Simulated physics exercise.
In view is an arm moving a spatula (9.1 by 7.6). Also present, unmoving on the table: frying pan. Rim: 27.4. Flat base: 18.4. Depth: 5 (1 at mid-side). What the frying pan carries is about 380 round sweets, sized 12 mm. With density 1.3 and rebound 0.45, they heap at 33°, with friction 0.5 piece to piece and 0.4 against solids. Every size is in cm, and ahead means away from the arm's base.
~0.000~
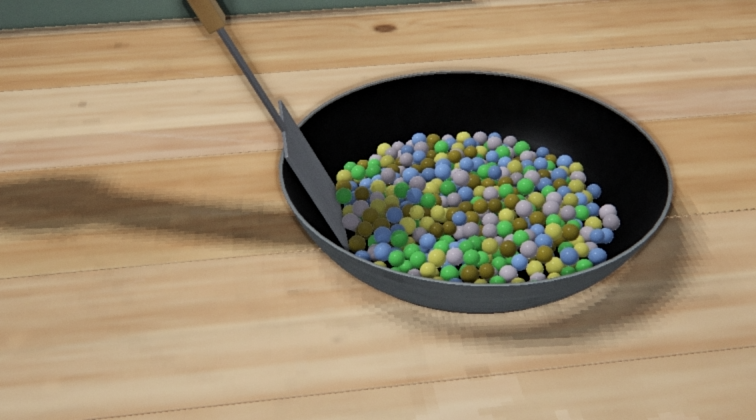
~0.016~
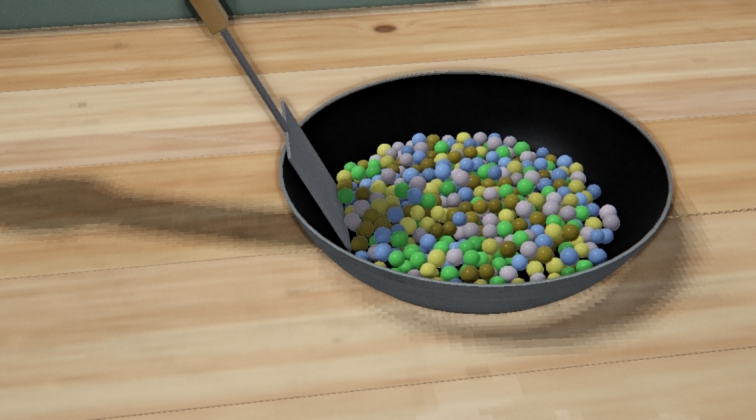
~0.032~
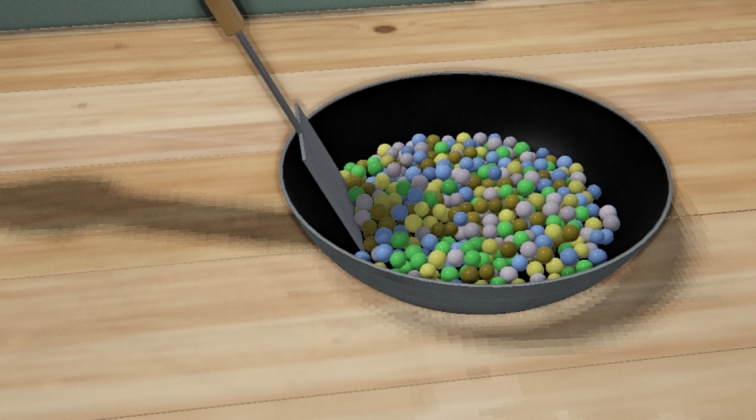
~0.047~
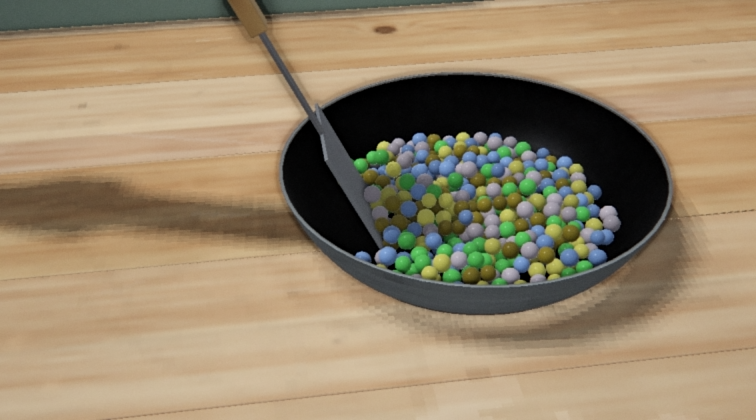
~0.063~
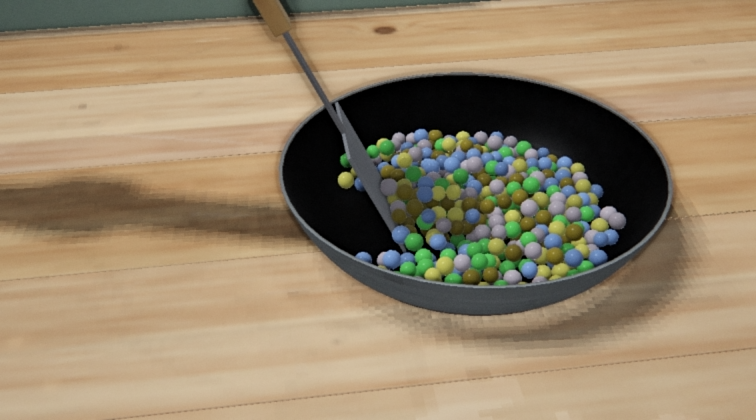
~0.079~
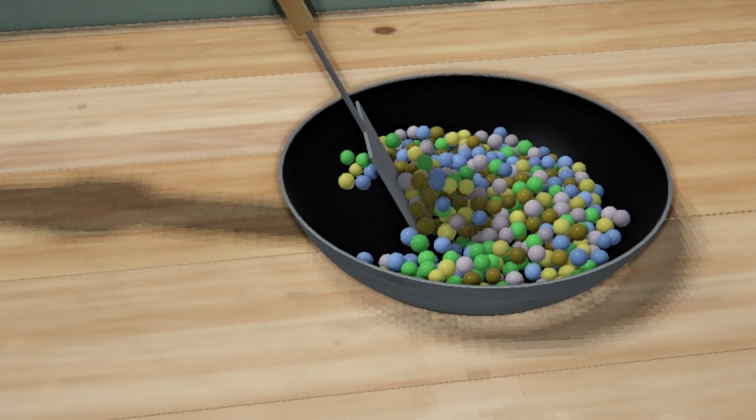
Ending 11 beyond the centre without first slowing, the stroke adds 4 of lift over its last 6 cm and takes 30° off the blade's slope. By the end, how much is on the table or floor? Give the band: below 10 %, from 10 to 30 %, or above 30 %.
From 10 to 30 %.
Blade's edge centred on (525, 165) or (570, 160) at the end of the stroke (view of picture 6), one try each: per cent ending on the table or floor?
Respectively some 0 and 5 percent end on the table or floor.
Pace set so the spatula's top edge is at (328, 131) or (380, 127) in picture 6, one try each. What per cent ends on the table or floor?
Try one roughly 10 per cent; try two roughly 25 per cent.
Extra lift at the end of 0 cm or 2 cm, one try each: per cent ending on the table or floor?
Result: Approx. 20 % and 25 %, one try each.
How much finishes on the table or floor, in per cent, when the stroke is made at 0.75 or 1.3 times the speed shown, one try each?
Near 15 and near 25 percent respectively.
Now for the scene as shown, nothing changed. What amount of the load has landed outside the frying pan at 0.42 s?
5 %.
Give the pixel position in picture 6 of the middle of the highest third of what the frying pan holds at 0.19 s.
The middle sits at approx. (575, 170).
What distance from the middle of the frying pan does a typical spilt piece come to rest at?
It's around 36 cm.
By 0.14 s, sloping 65°, highest piece 7 above the table; 379 in the frying pan.
By 0.19 s, sloping 57°, highest piece 6 above the table; 379 in the frying pan.
By 0.42 s, sloping 35°, highest piece 31 above the table; 298 in the frying pan, 20 on the table or floor, 61 on the blade or in flight.
By 1.47 s, sloping 35°, highest piece 4 above the table; 298 in the frying pan, 81 on the table or floor.
Final count, 298 in the frying pan, 81 on the table or floor. That is 21 % on the table or floor.
